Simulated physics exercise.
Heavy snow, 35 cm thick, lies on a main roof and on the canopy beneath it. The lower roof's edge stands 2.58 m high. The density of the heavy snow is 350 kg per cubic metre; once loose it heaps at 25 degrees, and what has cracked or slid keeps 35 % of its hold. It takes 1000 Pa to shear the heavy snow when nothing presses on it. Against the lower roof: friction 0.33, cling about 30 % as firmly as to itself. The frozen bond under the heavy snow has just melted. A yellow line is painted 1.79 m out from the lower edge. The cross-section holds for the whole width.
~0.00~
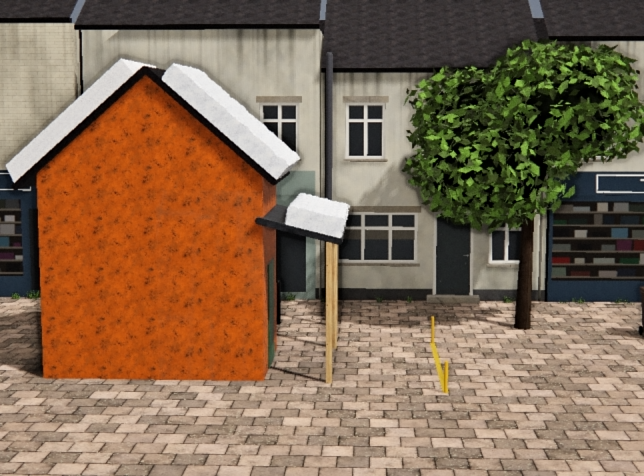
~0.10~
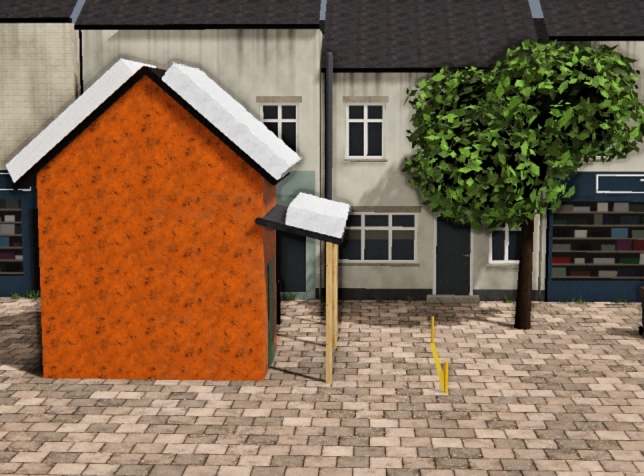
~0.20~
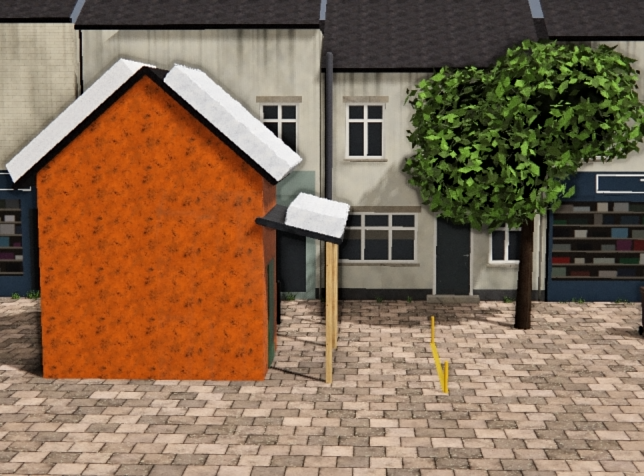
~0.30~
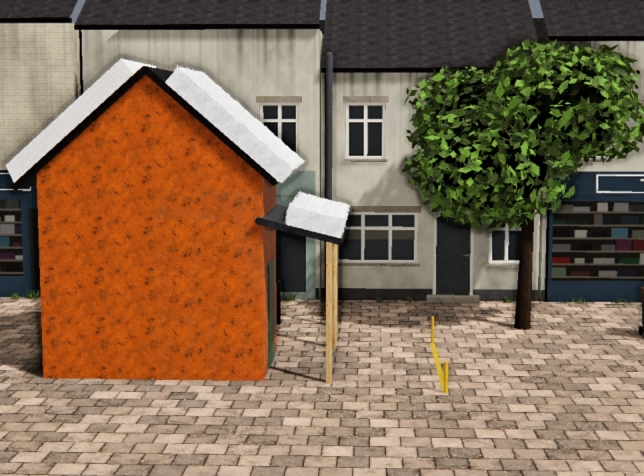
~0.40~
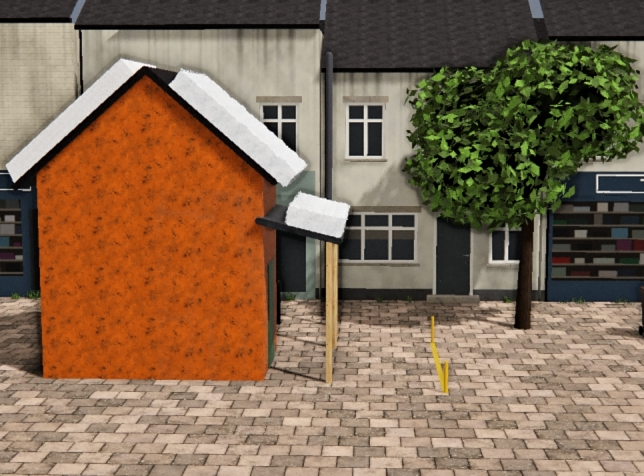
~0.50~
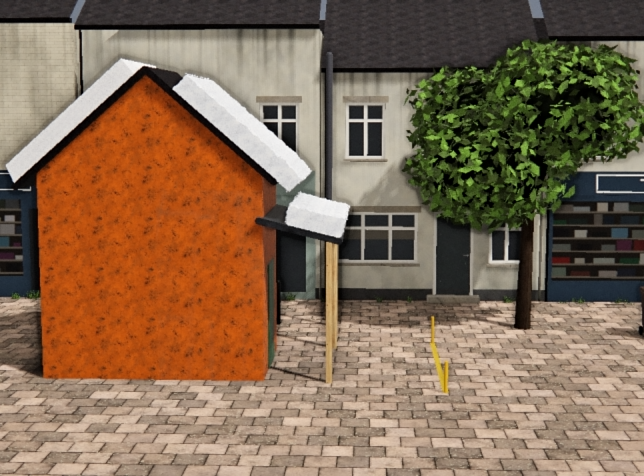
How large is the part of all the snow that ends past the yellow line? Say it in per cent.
About 21 %.
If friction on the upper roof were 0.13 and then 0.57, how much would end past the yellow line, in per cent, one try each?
In turn about 45 %, 10 %.
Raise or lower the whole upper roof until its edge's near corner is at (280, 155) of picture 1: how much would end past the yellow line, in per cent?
It would be near 40 %.
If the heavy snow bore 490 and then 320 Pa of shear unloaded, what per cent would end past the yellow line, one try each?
In turn about 40 %, 45 %.
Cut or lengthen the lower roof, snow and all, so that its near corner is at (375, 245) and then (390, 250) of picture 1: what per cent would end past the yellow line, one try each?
In that order: 16 %, 10 %.
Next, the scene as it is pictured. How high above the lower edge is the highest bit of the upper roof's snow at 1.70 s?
Some 1.2 m.
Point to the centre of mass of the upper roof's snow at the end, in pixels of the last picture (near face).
At about (415, 368).
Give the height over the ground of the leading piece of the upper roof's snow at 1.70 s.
Some 1.4 m.
By 1.05 s, none is below the lower edge and 0 % is past the line.
By 1.70 s, 19 % is below the lower edge and 0 % is past the line.
By 2.35 s, 67 % is below the lower edge and 9 % is past the line.
By 3.00 s, 84 % is below the lower edge and 21 % is past the line.
By 4.40 s, at the end, 86 % is below the lower edge and 21 % is past the line.
